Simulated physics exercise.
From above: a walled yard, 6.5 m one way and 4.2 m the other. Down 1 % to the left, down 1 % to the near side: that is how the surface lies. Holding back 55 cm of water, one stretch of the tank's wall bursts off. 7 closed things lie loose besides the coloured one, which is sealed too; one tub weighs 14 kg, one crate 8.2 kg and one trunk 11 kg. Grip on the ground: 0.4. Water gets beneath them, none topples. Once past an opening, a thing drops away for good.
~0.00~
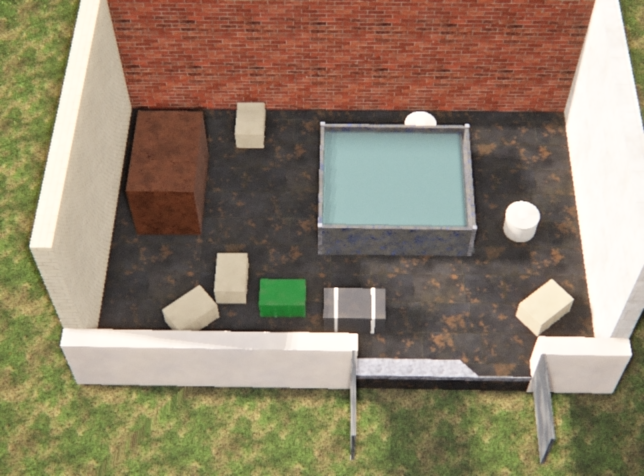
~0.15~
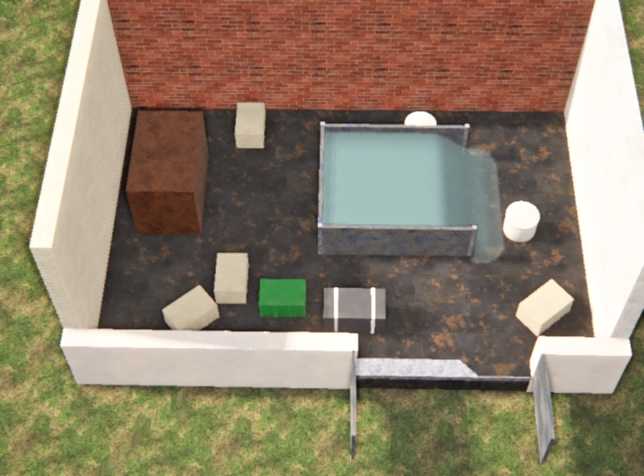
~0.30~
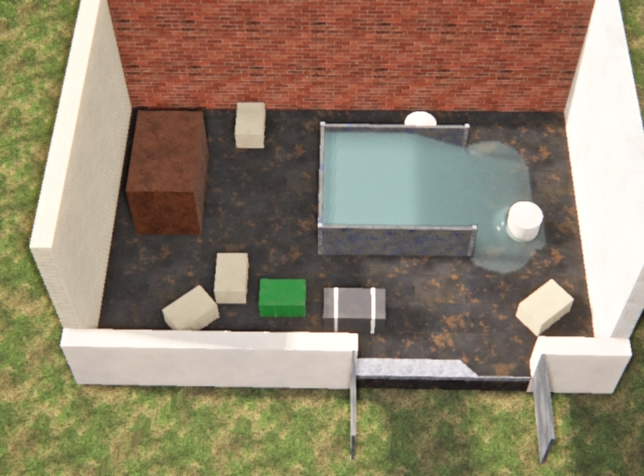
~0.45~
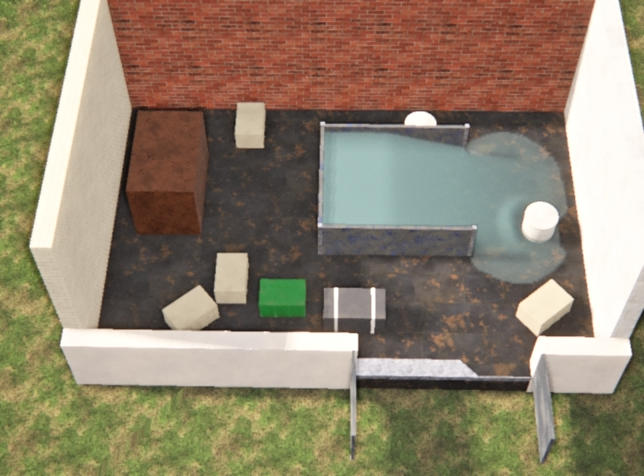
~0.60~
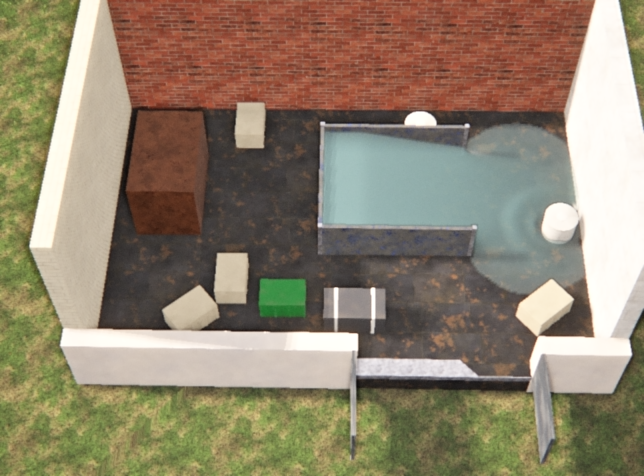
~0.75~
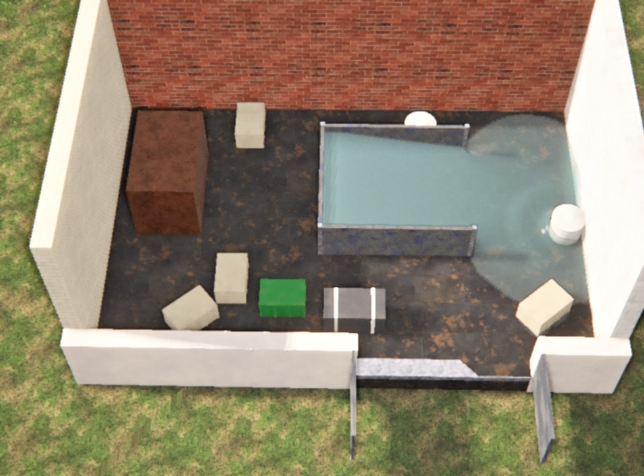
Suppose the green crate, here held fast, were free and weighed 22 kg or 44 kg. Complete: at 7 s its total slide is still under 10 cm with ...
With either weight.
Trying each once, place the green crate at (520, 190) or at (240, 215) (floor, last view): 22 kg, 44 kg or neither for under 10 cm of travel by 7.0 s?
One by one: No mass suffices; lighter mass suffices.
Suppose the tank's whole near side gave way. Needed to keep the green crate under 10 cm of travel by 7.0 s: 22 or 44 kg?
Just the heavier one.
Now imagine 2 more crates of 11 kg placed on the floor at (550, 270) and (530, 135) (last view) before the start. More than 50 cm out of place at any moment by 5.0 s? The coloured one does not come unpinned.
The first is over the limit, the second over the limit.
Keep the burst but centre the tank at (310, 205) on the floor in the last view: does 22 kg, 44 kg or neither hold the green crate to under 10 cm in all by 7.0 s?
For that case: Lighter one suffices.
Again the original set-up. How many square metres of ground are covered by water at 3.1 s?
Around 16 m2 of it.
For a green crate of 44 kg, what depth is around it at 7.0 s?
Roughly 3 cm.
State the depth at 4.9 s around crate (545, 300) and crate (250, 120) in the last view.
Around 3 cm and 14 cm.
After 1.4 s the green crate would be 0 cm from its start with 22 kg and 0 cm from its start with 44 kg; 0 cm of water round it then.
After 3.1 s the green crate would be 0 cm from its start with 22 kg and 0 cm from its start with 44 kg; 0 cm of water round it then.
After 4.9 s the green crate would be 2 cm from its start with 22 kg and 0 cm from its start with 44 kg; 4 cm of water round it then.
After 7.0 s the green crate would be 2 cm from its start with 22 kg and 0 cm from its start with 44 kg; 3 cm of water round it then.
